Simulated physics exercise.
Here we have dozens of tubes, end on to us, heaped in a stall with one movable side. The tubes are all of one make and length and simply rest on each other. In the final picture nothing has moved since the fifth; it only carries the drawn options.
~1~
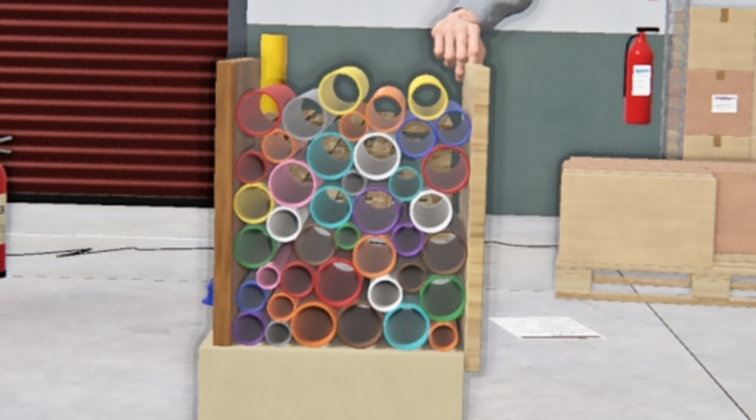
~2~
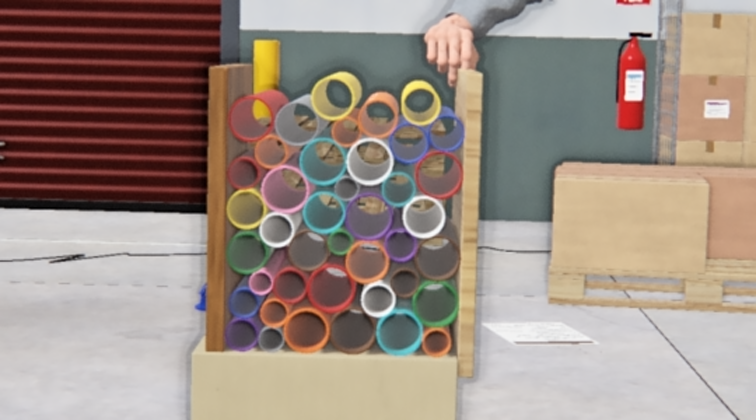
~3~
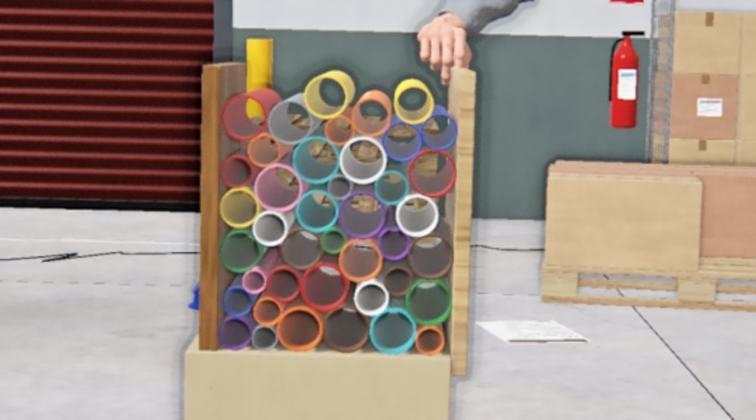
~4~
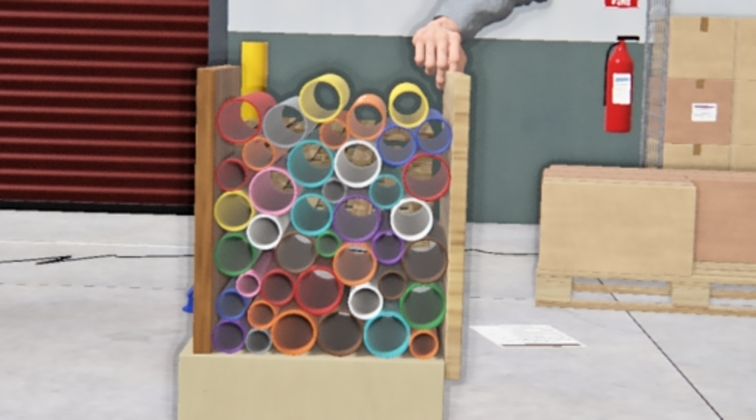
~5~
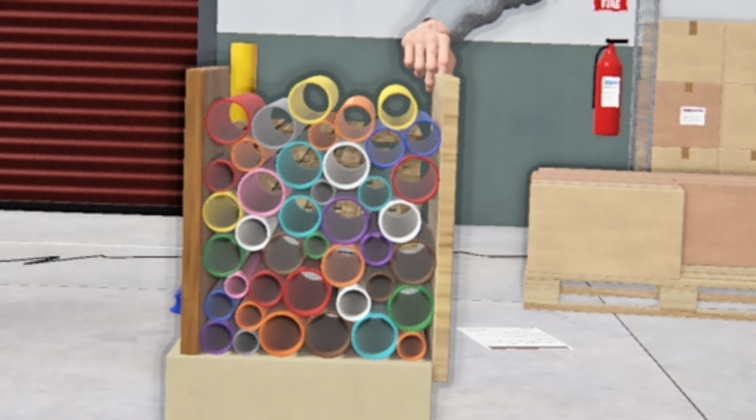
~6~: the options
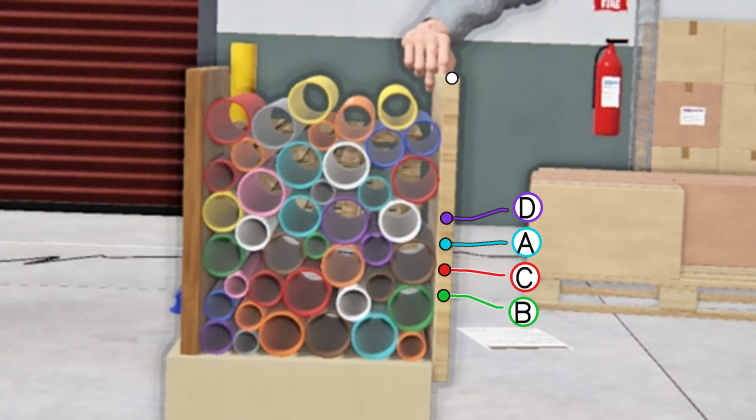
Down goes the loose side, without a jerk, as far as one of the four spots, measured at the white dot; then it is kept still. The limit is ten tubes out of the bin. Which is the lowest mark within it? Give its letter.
The lowest mark that will do is C.
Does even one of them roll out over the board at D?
Yes.
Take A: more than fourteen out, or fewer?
It loses fewer than fourteen.
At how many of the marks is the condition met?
Three of them.
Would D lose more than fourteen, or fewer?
At D, fewer than fourteen.
On the marked copy, A at (446, 244); B at (444, 296); C at (445, 270); D at (447, 218); the white dot at (452, 78).
With C. Early on, top of the board (440, 163).
Further on, top of the board (437, 255).
At the end, top of the board (436, 269), ten out over the board.
As for the rest, A eight out over the board; B more than ten out over the board; D about five out over the board.
